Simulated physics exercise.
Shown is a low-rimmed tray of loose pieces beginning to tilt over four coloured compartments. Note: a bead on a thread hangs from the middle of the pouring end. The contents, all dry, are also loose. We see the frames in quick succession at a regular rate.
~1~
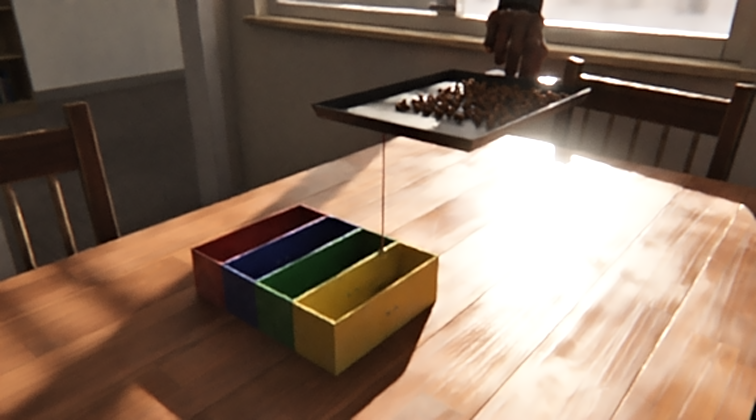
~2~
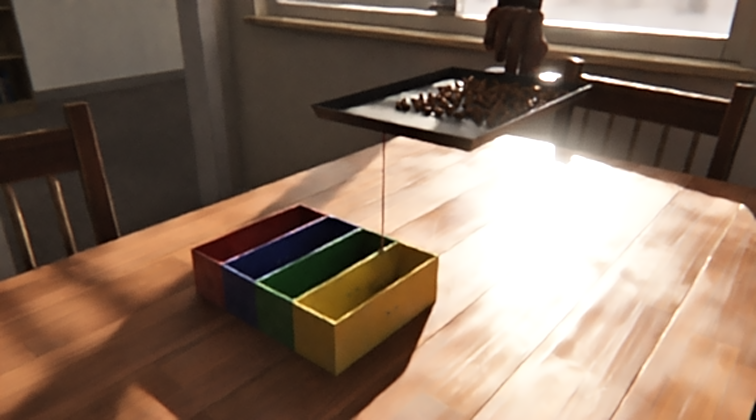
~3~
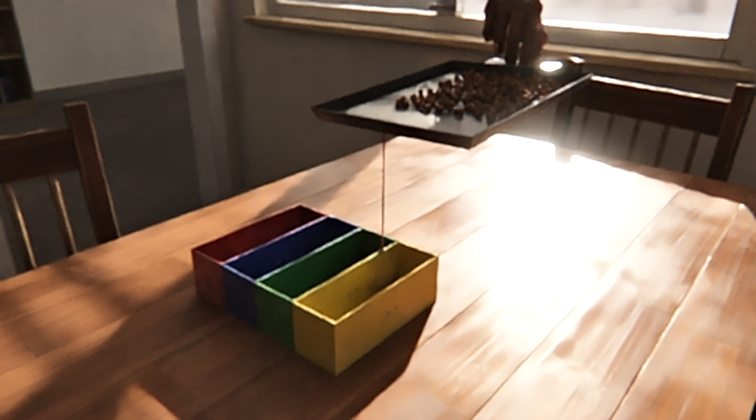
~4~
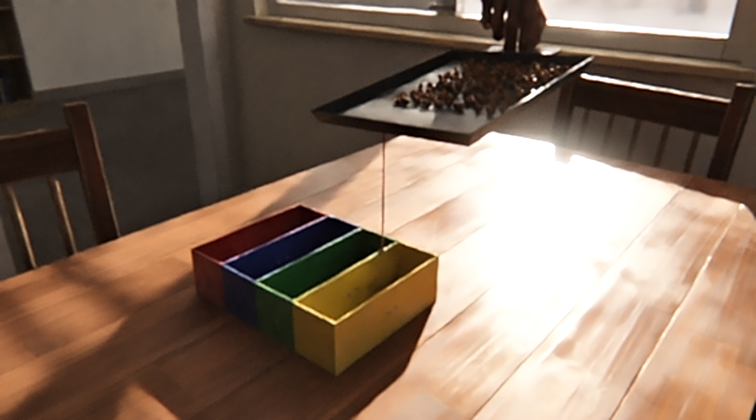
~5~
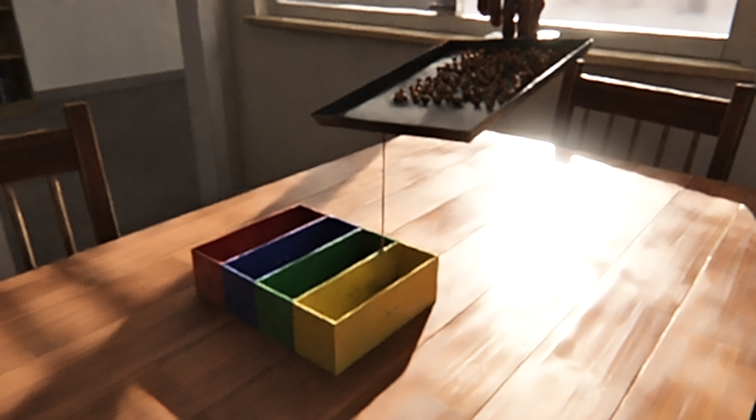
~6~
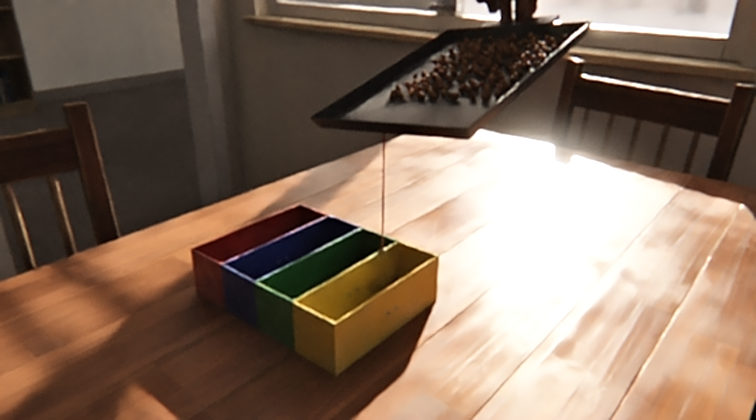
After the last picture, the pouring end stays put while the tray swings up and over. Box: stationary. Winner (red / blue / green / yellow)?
Blue.
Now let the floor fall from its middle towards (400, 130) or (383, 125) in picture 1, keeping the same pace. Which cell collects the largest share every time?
So the first one goes to that yellow cell and the second to the cell in green.
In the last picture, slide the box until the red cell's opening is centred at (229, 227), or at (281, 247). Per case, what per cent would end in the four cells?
Around 100 per cent for the first position, around 90 per cent for the second.
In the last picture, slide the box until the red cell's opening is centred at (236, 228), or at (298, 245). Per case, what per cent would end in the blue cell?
20 per cent the first time, 20 per cent the second time.
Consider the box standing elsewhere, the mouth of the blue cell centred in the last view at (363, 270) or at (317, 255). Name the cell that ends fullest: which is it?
The first time it is the red cell; the second time it is the blue one.
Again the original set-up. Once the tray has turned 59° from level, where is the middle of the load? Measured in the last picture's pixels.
Its middle sits at about pixel (319, 161).
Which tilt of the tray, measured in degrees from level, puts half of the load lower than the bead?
Around 65° at that moment.
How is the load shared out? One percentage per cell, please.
Approximate shares in per cent - red cell 0, blue cell 70, green cell 20, yellow cell 0.
Shortly afterwards, tray tipped steeply; near half on the tray; near a quarter in the blue cell; a little in the green cell; only a few in the red cell; near a quarter falling or outside the box.
Next, tray tipped right over; only a few on the tray; near two thirds in the blue cell; near a quarter in the green cell; only a few in the red cell; only a few in the yellow cell; a little falling or outside the box.
Some moments later, tray tipped past a quarter turn; near two thirds in the blue cell; near a quarter in the green cell; only a few in the red cell; only a few in the yellow cell; only a few falling or outside the box.
In the end, tray tipped past a quarter turn; near two thirds in the blue cell; near a quarter in the green cell; only a few in the red cell; only a few in the yellow cell; only a few outside the box.
